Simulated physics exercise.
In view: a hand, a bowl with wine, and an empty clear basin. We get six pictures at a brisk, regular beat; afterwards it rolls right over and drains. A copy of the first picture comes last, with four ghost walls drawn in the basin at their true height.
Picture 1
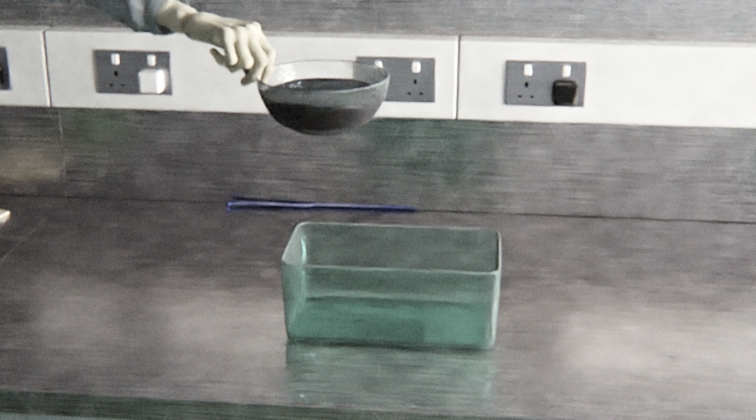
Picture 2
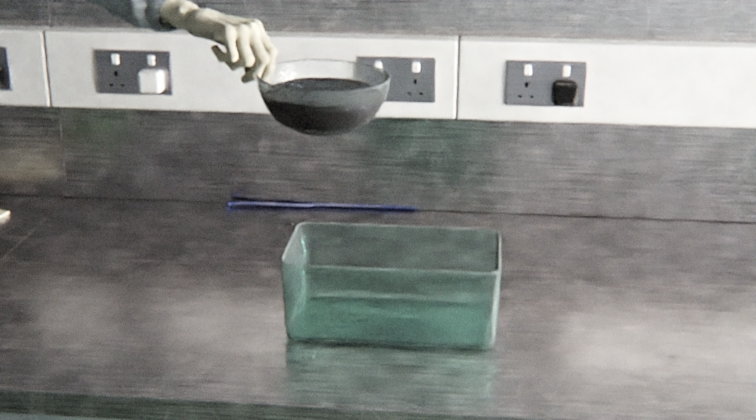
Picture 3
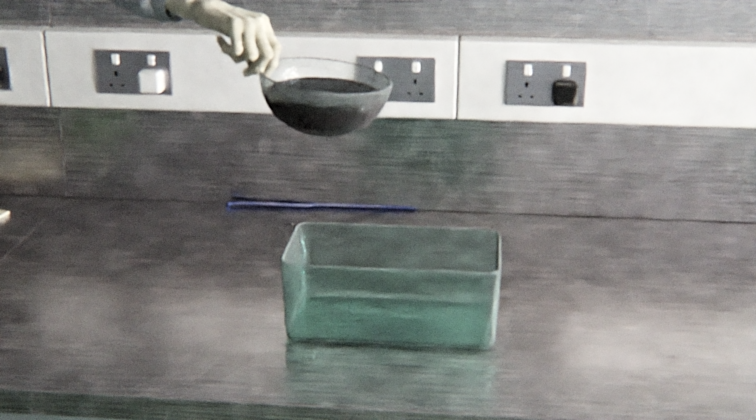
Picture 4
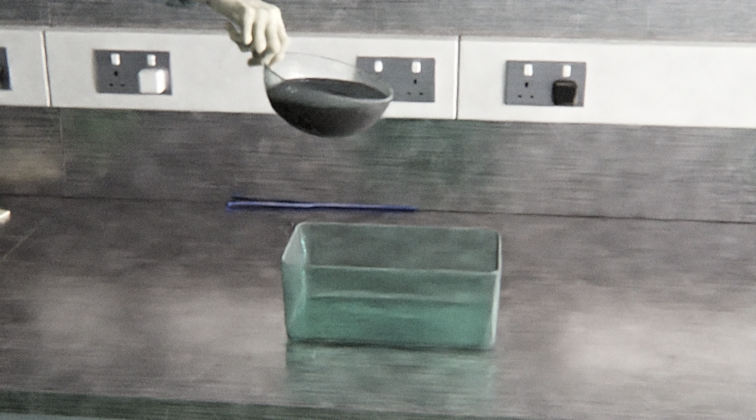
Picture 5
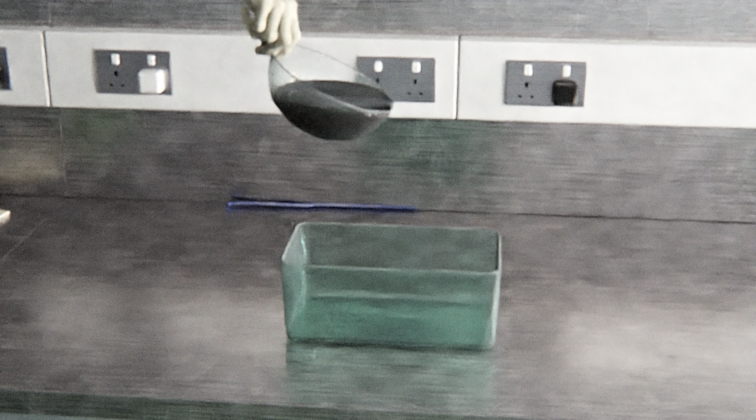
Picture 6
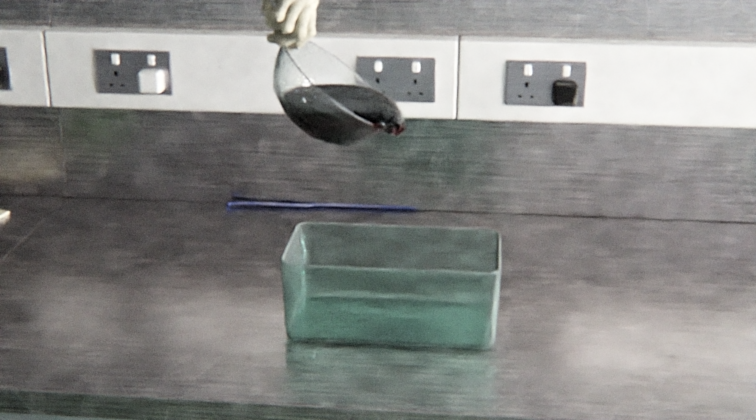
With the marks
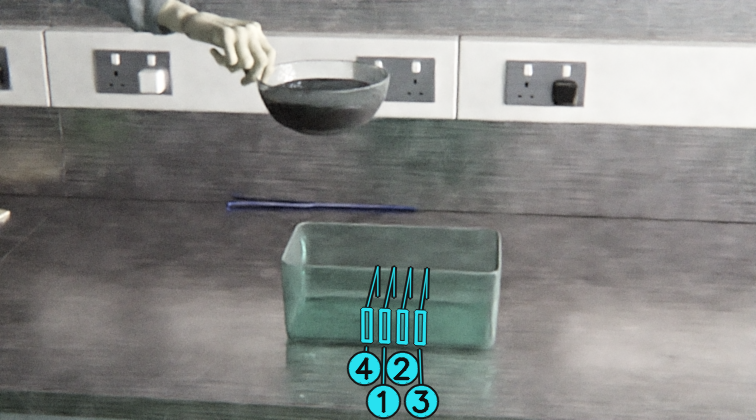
On a grey counter, a hand tilts a bowl of dark liquid above a clear basin.
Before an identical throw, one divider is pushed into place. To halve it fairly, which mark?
Choose 3.
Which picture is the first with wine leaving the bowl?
In picture 5.
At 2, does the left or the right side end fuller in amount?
The right side.
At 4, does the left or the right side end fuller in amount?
The right one.
In cyan, 1 at (384, 347); 2 at (401, 348); 3 at (419, 349); 4 at (366, 347).
If 1 is chosen, about 19 % ends left of the wall and 78 % right of it.
If 2 is chosen, about 30 % ends left of the wall and 67 % right of it.
If 3 is chosen, about 48 % ends left of the wall and 49 % right of it; 3 % is lost outside.
If 4 is chosen, about 12 % ends left of the wall and 86 % right of it.
